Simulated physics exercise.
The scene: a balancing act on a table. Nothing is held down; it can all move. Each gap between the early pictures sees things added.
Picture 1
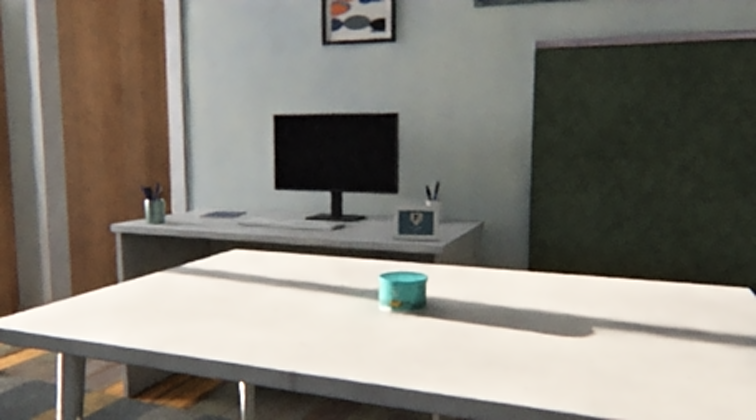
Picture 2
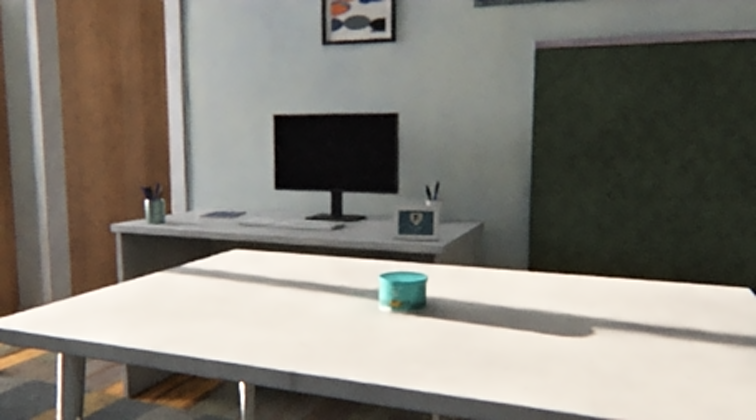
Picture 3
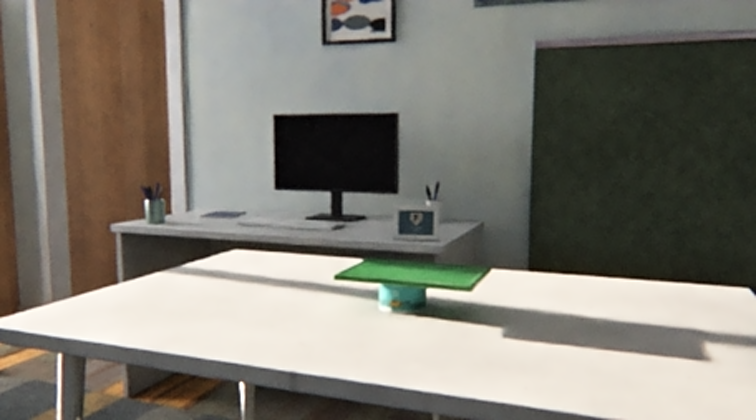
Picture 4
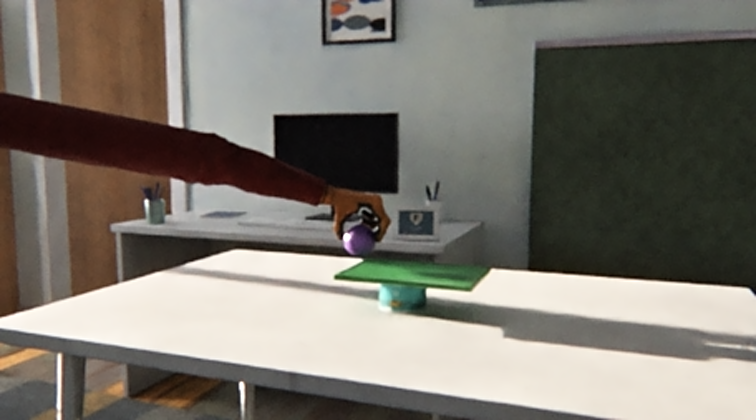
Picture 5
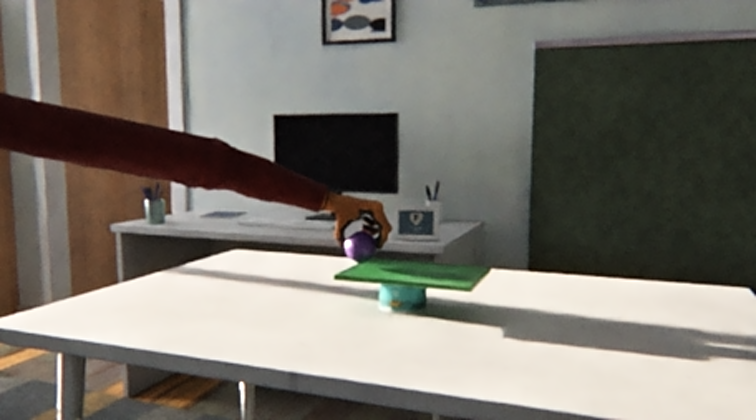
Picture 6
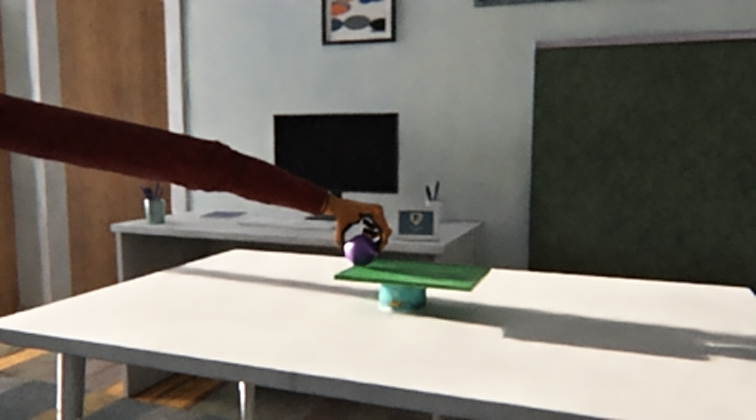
In this clip, a turquoise tub sits on a white table, then a flat green board appears on top of it, and a hand reaching from the left holds a purple onion above the board's left side, lowering it slightly.
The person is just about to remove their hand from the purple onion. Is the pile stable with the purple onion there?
The stack will stay as built.
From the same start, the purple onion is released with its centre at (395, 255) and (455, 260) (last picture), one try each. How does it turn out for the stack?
Result of try one: No collapse; result of try two: Collapse.
Then, 0.20 s past the last view, nothing moves.
Then, 0.50 s past the last view, purple onion resting near (361, 251).
Finally, all 3 still in place. Final places as the last picture's camera would see them, purple onion near (361, 251). The stack stays up.
